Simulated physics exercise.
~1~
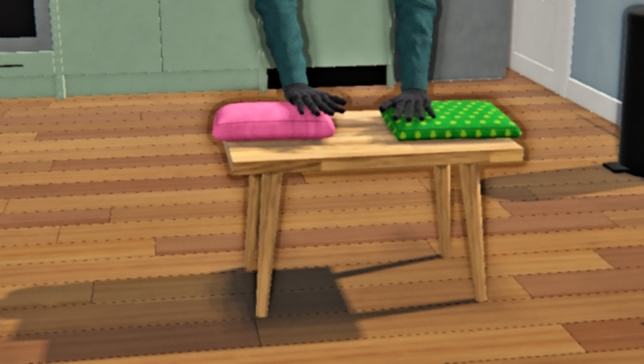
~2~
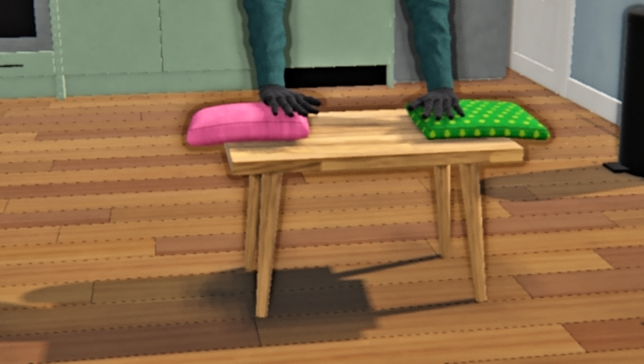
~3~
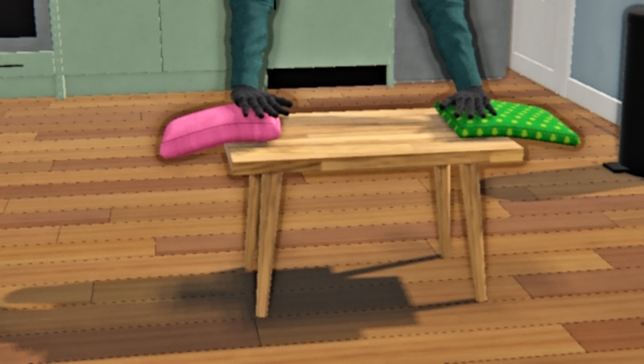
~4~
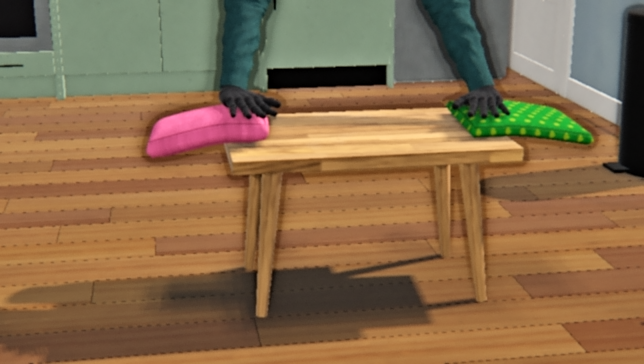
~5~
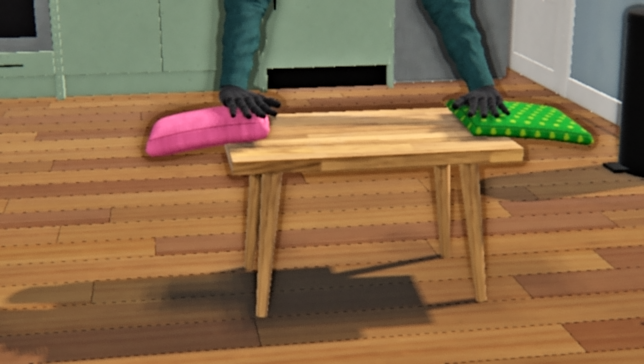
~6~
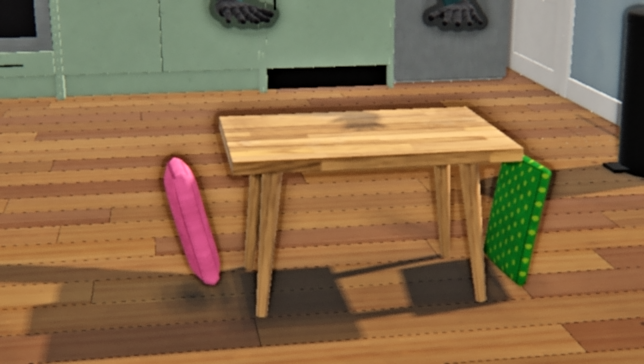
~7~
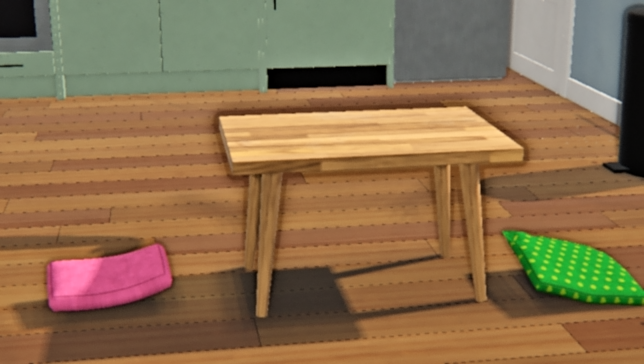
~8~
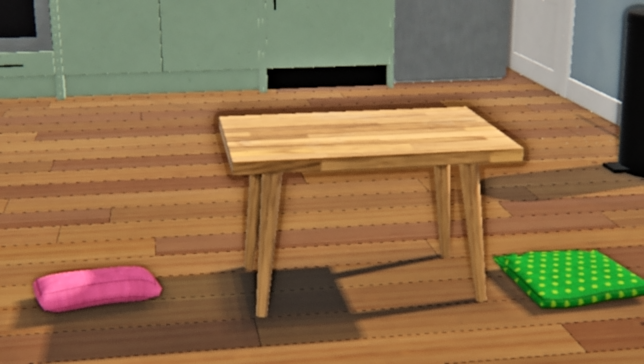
A pink cushion-like sack and a green pad with yellow dots lie on a short wooden bench, each under a dark-gloved hand. The hands slide them apart, the pink one to the left and the green one to the right, until both stick out well past the ends and sag a little. The hands pause there, then lift away toward the back. At once both drop off, turning nearly upright beside the bench legs. They land on the wooden floor and settle flat, pink at left and green at right, leaving the bench bare.
